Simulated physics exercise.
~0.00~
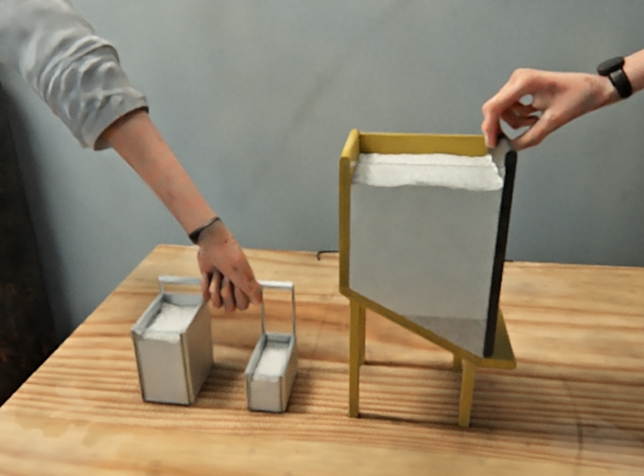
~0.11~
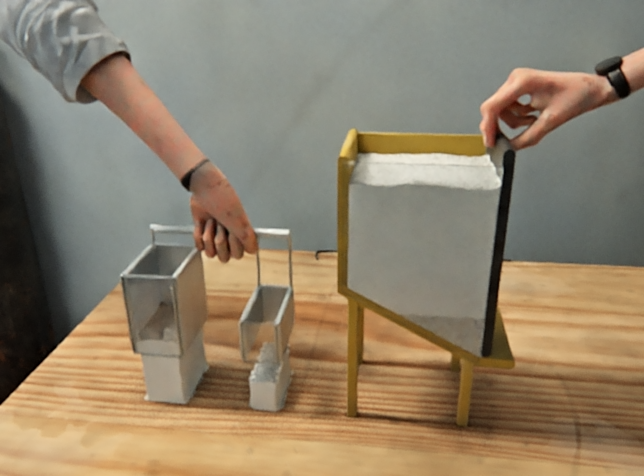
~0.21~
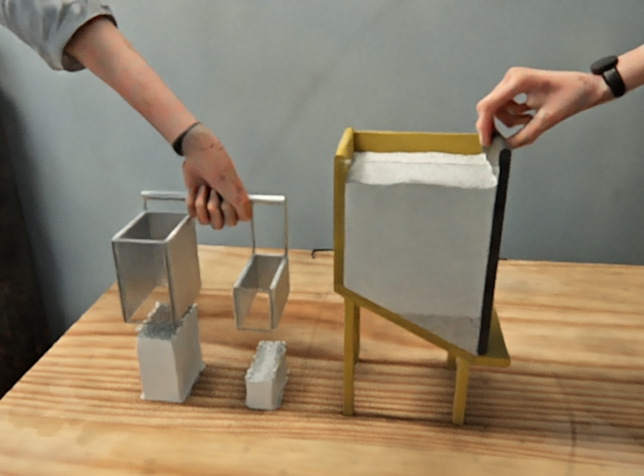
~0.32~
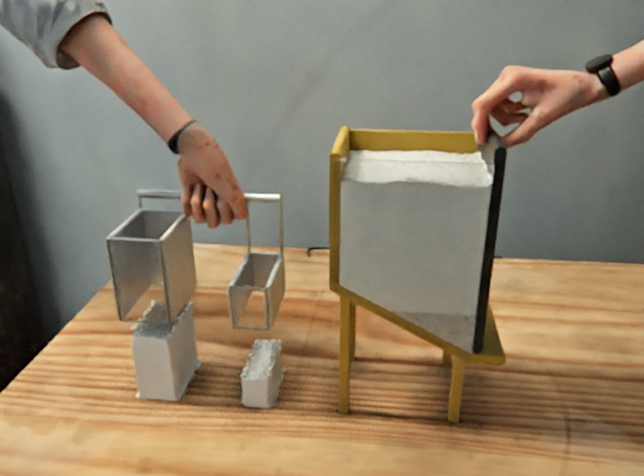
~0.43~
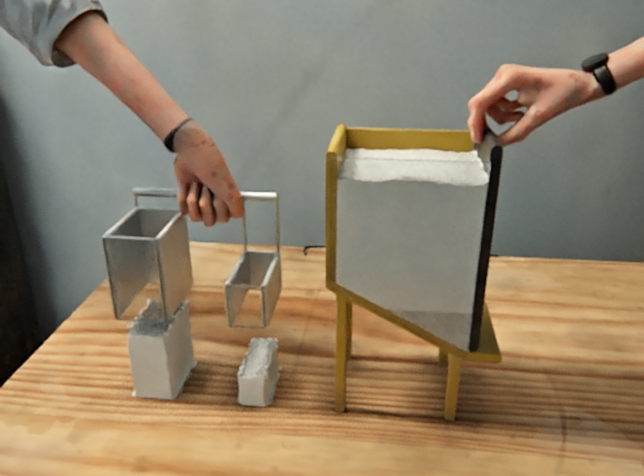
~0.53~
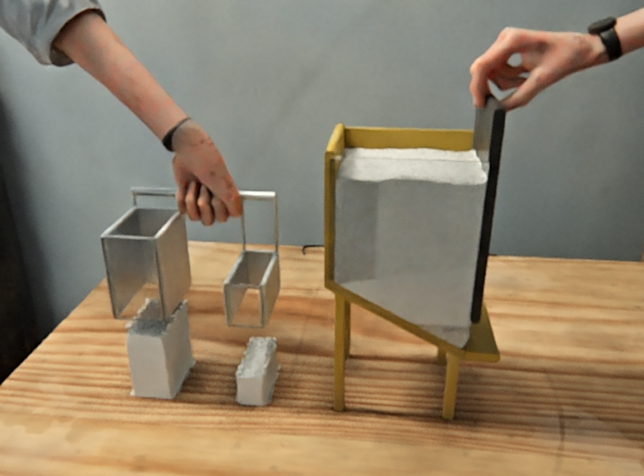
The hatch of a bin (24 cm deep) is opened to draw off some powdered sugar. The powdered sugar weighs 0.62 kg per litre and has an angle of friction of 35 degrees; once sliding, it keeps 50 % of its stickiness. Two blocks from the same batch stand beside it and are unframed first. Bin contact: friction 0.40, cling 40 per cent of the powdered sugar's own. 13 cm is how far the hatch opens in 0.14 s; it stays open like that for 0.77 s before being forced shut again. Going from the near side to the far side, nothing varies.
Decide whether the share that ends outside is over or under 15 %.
The share ending up outside is lower than 15 per cent.
After 0.75 s, the hatch is 13 cm open and 0 % is out.
After 1.02 s, the hatch is 13 cm open and 0 % is out.
After 1.28 s, the hatch is 13 cm open and 0 % is out.
After 1.55 s, the hatch is 2.9 cm open and 0 % is out.
After 2.03 s, the hatch is shut and 1 % is out.
